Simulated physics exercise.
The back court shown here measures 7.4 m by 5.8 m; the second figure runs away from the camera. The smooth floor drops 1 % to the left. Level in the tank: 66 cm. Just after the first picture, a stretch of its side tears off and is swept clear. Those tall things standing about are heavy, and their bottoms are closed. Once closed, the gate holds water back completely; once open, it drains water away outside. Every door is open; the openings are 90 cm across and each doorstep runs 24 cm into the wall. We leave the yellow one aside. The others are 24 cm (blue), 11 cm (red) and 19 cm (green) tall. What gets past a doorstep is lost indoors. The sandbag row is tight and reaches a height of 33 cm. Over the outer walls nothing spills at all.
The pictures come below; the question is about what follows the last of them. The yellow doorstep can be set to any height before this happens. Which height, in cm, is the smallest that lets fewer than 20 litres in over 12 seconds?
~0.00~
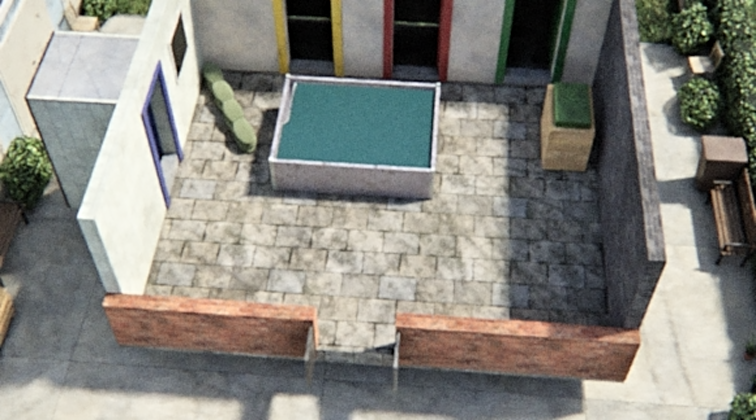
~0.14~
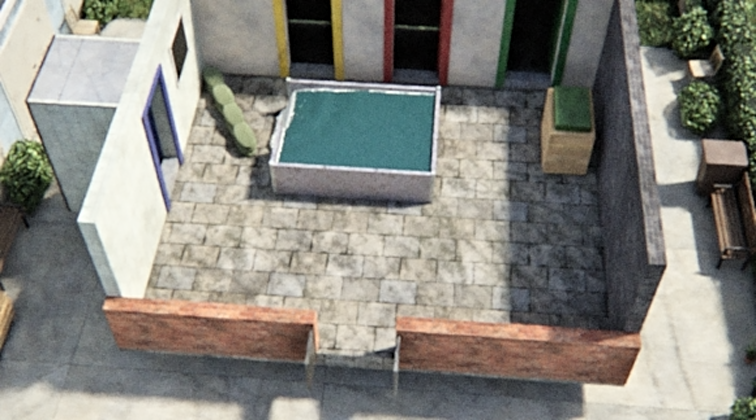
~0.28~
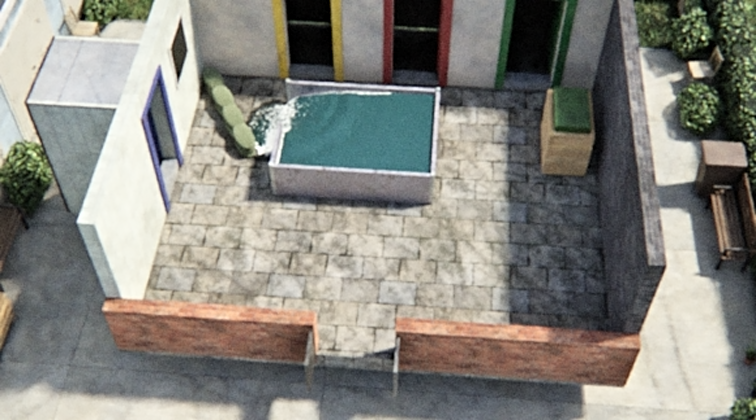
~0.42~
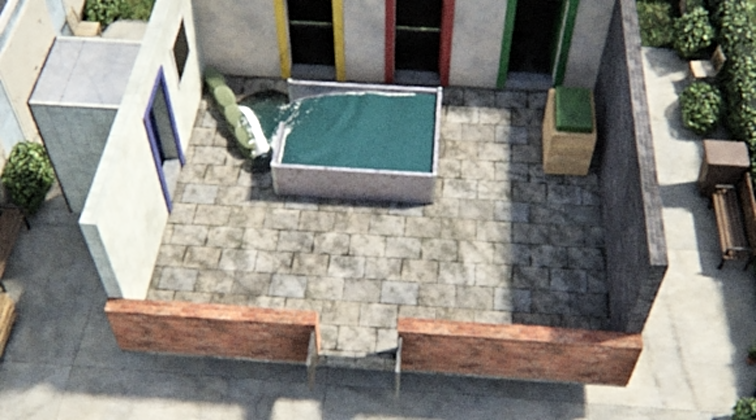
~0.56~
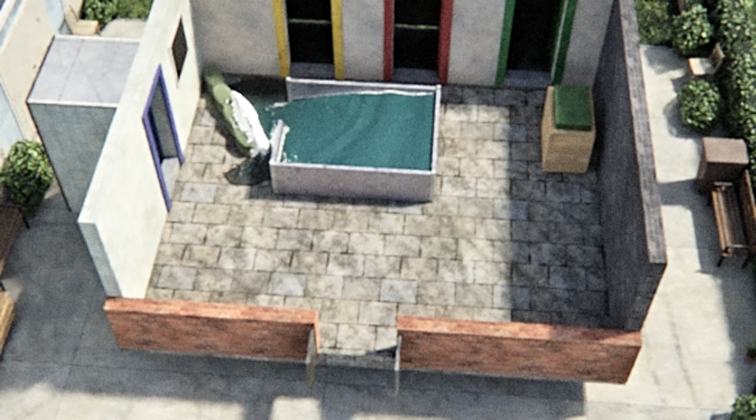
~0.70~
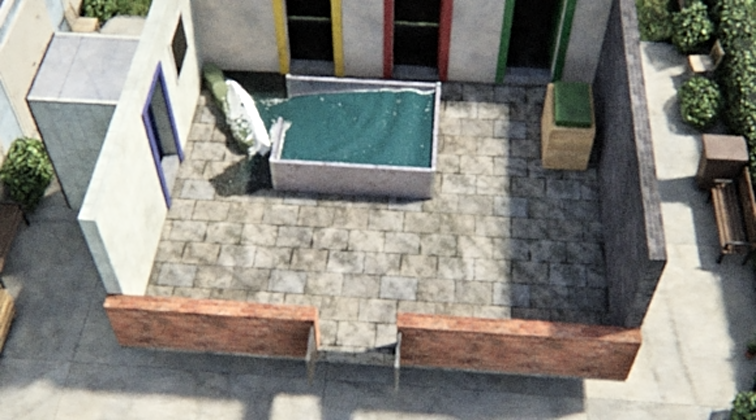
The smallest is roughly 20 cm.
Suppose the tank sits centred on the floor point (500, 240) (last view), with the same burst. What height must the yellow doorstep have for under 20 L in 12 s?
Then roughly 11.0 cm.
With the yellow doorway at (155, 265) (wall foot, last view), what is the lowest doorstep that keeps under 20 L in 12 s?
Close to 10.0 cm at the least.
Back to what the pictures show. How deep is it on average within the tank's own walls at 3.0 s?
It averages near 36 cm.
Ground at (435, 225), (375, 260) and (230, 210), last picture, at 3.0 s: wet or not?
In order: Untouched, untouched, soaked.
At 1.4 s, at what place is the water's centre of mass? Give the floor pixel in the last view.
The water's centre is at about (328, 138).
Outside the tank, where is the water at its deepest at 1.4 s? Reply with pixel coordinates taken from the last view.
(206, 70).
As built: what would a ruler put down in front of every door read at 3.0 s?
Door by door, in centimetres - blue 11, yellow 18, red 4, green 0.
After 1.4 s water covers 15 % of the floor, deepest (70 cm) near (206, 70); it has not reached the yellow door.
After 3.0 s water covers 40 % of the floor, deepest (50 cm) near (205, 76); 18 cm at the yellow door, 4 litres in over its 13 cm doorstep.
After 12.0 s water covers 95 % of the floor, deepest (16 cm) near (250, 127); 11 cm at the yellow door, 106 litres in over its 13 cm doorstep.
At the yellow door as built, the water arrived by 1.5 s and peaked near 22 cm at 4.8 s.
Run again over the same 12 s with other heights there, 37 litres in over 18 cm, 5 litres over 24.5 cm. The limit of 20 litres is kept from about 20 cm up.
